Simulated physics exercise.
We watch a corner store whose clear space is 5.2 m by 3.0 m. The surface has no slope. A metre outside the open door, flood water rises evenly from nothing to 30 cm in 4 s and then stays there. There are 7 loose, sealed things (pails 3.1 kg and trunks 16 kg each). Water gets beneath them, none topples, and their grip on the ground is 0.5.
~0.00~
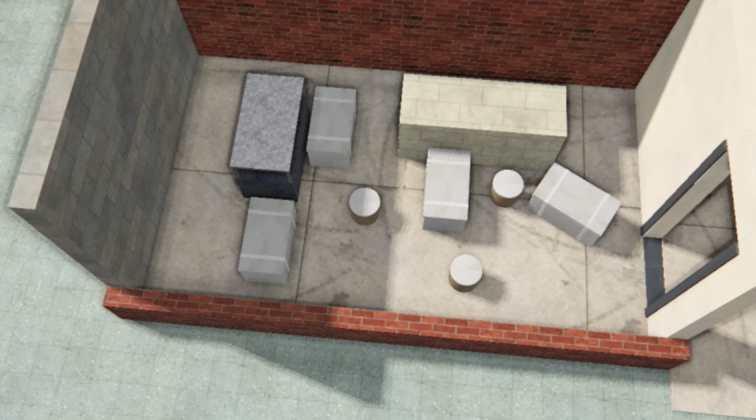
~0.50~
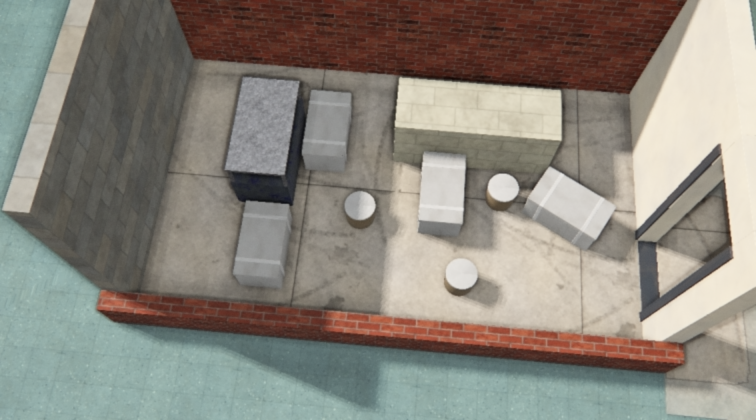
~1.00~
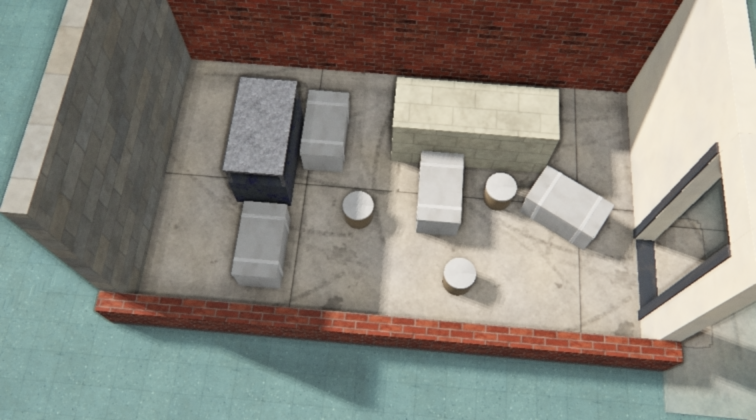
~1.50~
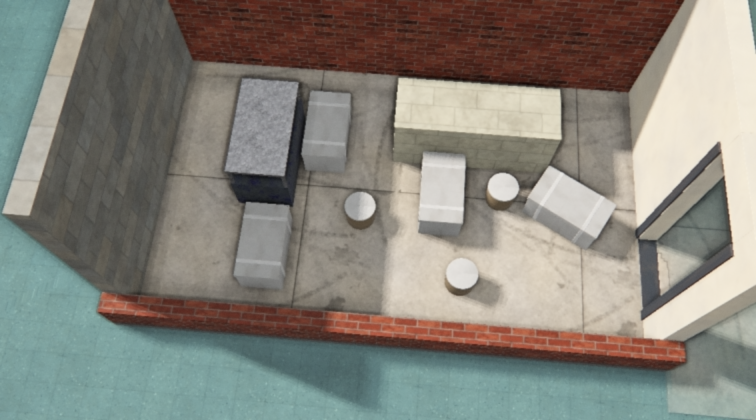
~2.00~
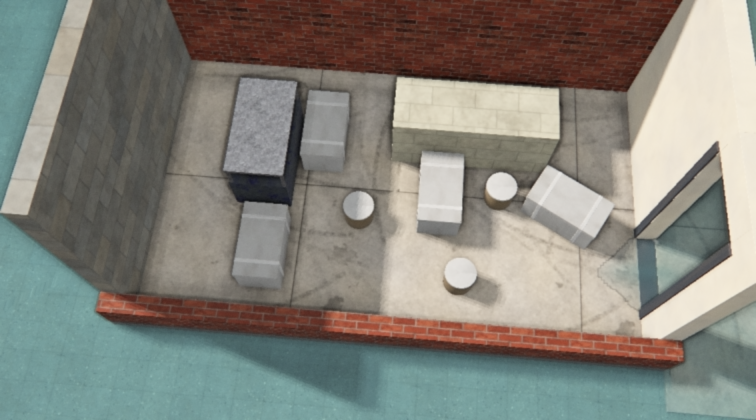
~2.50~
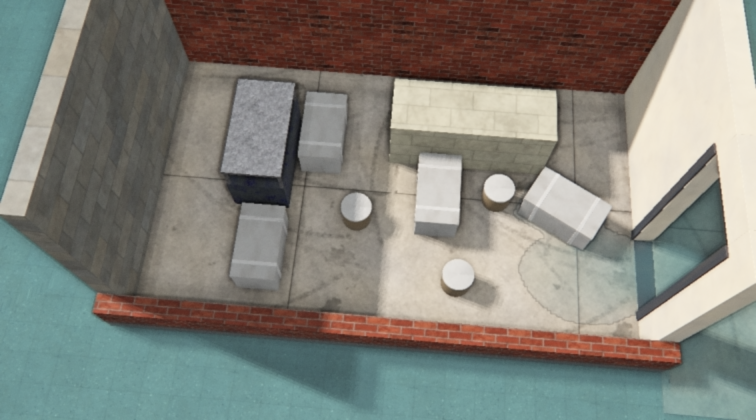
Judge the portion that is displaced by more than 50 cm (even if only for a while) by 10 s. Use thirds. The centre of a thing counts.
It is at least two thirds.
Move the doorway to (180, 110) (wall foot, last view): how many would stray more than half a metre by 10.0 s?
In that case 4 of them.
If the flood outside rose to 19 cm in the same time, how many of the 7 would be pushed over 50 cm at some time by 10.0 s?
Then 5.
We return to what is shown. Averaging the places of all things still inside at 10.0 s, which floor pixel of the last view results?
At about (281, 147).
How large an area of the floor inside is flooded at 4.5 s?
Some 7.0 m2.
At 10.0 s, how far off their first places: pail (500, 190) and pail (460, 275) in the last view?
In turn: 350 cm, 300 cm.
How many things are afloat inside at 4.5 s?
I count 1.
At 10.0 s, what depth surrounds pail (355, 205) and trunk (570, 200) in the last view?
Roughly 12 and 16 cm.
After 3.5 s 0 of 7 are over 50 cm from their spots; 0 afloat.
After 4.5 s 1 of 7 are over 50 cm from their spots; 1 afloat.
After 7.0 s 6 of 7 are over 50 cm from their spots; 6 afloat.
After 10.0 s 7 of 7 are over 50 cm from their spots, and 7 have been at some point; 7 afloat.
